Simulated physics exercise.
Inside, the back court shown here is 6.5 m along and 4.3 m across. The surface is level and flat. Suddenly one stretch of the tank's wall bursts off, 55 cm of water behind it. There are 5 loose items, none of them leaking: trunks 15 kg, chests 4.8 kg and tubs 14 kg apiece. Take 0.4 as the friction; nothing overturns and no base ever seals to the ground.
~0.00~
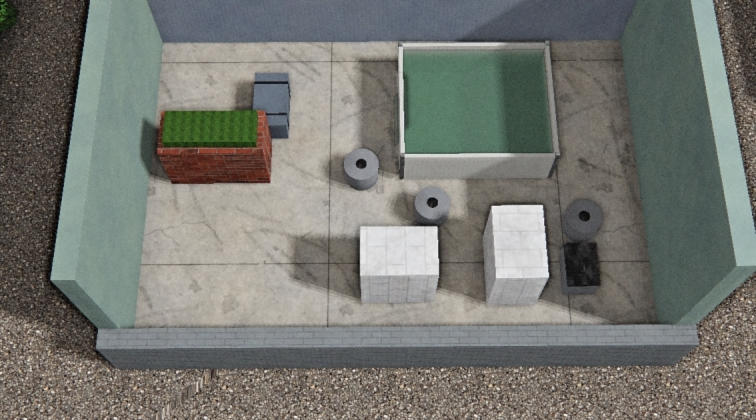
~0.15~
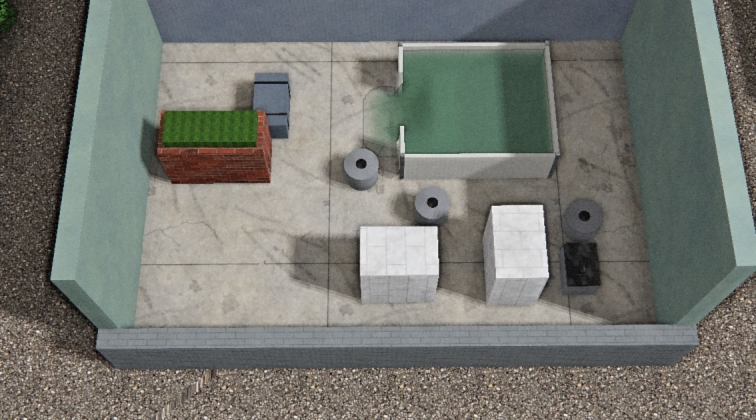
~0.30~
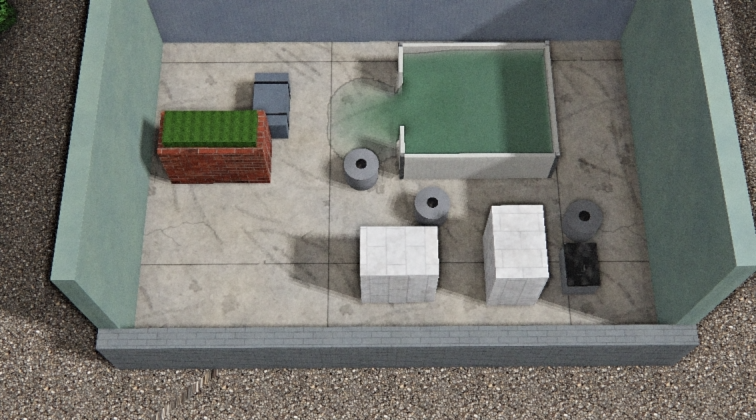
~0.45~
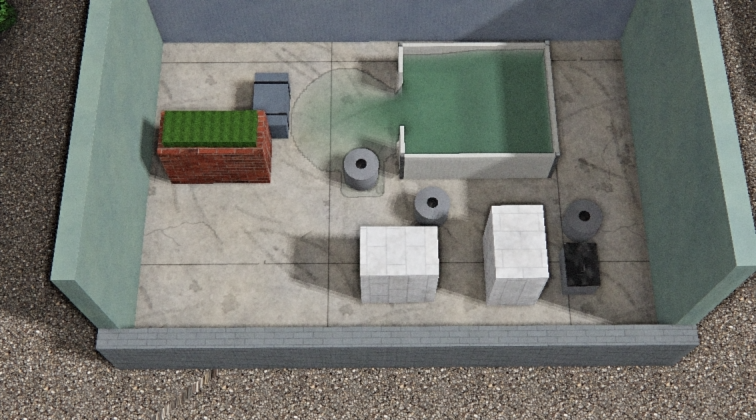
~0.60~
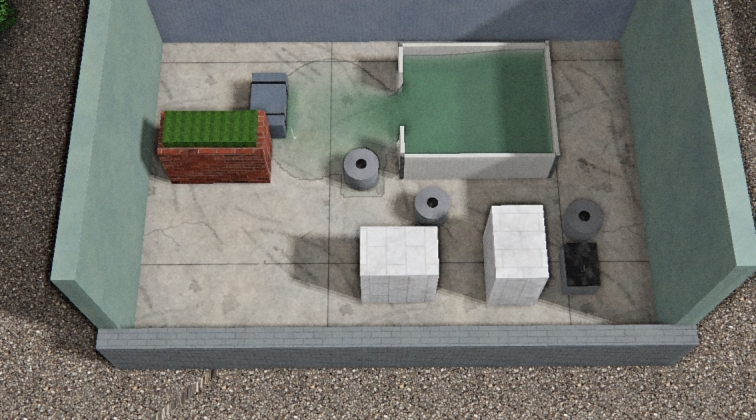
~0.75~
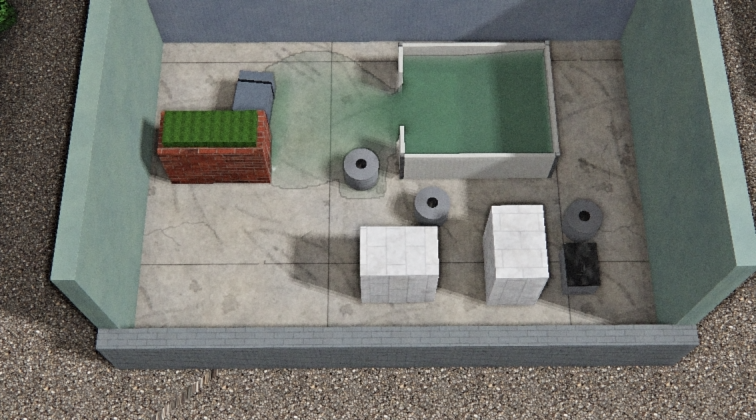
Green-tinted water spreading left across a walled concrete court from a gap in a tank's side, then shifting a grey trunk slightly.
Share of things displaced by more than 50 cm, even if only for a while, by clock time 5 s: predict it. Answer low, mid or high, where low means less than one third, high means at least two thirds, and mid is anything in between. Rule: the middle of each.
Low.
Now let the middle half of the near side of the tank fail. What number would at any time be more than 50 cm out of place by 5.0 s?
Then 3 of them would.
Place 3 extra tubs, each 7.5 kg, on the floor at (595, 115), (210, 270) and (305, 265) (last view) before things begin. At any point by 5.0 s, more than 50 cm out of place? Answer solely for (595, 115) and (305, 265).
Result in order: Not exceeded; not exceeded.
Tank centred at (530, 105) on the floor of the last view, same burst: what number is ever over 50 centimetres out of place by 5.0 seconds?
2.
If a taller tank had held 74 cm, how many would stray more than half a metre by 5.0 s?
Count under that change: 1.
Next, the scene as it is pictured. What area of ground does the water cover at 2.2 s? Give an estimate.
About 14 m2.
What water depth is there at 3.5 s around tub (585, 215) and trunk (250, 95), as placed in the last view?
I'd estimate 0 cm for the first and 20 cm for the second.
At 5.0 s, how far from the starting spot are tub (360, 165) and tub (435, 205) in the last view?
Respectively, 10 centimetres and 0 centimetres.
After 1.1 s 1 of 5 are over 50 cm from their spots; 0 afloat.
After 2.2 s 1 of 5 are over 50 cm from their spots; 1 afloat.
After 3.5 s 1 of 5 are over 50 cm from their spots; 1 afloat.
After 5.0 s 1 of 5 are over 50 cm from their spots, and 1 have been at some point; 1 afloat.
